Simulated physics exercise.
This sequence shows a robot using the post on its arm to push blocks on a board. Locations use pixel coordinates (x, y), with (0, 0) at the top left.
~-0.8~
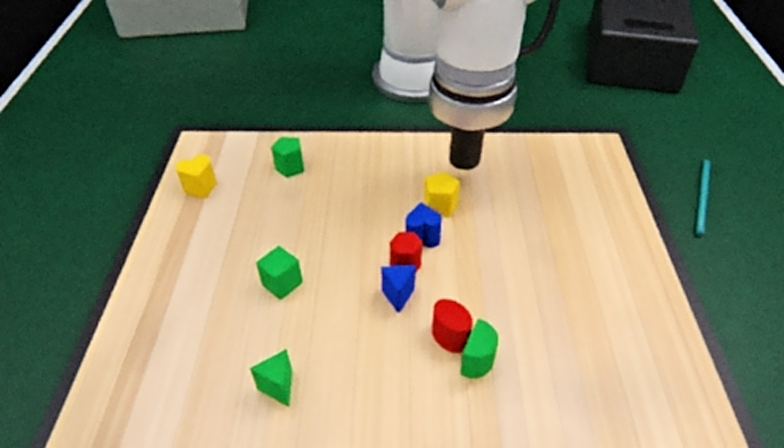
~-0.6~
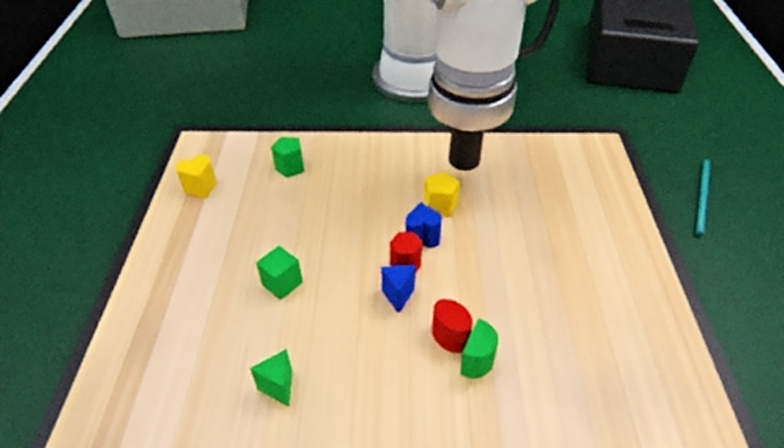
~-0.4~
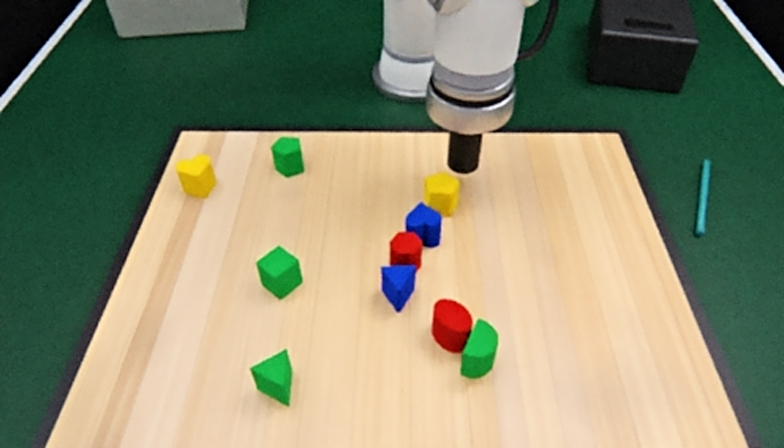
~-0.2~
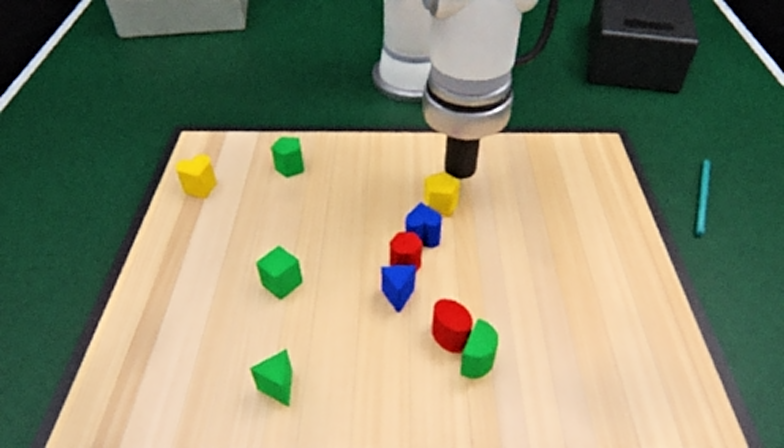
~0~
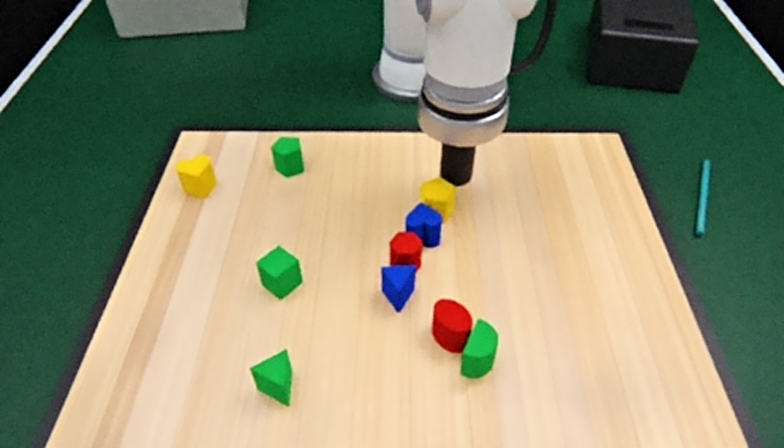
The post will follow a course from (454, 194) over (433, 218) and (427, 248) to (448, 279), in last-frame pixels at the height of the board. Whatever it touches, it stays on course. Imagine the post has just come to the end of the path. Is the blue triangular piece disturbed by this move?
The block you're asking about gets moved.
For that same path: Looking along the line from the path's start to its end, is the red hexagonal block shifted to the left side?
The answer is no.
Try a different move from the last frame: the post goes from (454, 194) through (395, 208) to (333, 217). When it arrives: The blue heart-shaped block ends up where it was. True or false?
False.
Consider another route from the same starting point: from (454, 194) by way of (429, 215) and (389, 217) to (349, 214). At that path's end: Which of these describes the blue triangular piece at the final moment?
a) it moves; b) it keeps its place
My answer is option a.
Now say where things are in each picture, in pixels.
Lower end of the post at (465, 161), tops of blocks, blue triangular piece at (399, 273), red hexagonal block at (406, 242), blue heart-shaped block at (423, 216), yellow pentagon at (442, 182), green half-round block at (482, 339), in the first picture.
Post at (464, 162), blocks as before, in the second picture.
Post at (463, 165), blocks as before, in the third picture.
Post at (460, 170), blocks as before, in the fourth picture.
Post at (456, 177), blue triangular piece at (399, 273), red hexagonal block at (406, 242), blue heart-shaped block at (423, 216), yellow pentagon at (438, 188), green half-round block at (482, 339), in the fifth picture.
What follows on the original path. One third of the way, post at (433, 201); blue triangular piece at (397, 279); red hexagonal block at (399, 258); blue heart-shaped block at (408, 232), turned 35° anticlockwise; yellow pentagon at (408, 211).
Two thirds of the way, post at (429, 231); blue triangular piece at (393, 302), turned 25° anticlockwise; red hexagonal block at (378, 282), turned 35° anticlockwise; blue heart-shaped block at (384, 255), turned 20° anticlockwise; yellow pentagon at (395, 233), turned 15° clockwise.
At the end, post at (450, 261); blue triangular piece at (393, 302), turned 25° anticlockwise; red hexagonal block at (378, 283), turned 35° anticlockwise; blue heart-shaped block at (384, 255), turned 15° anticlockwise; yellow pentagon at (395, 233), turned 20° clockwise; green half-round block not moved.
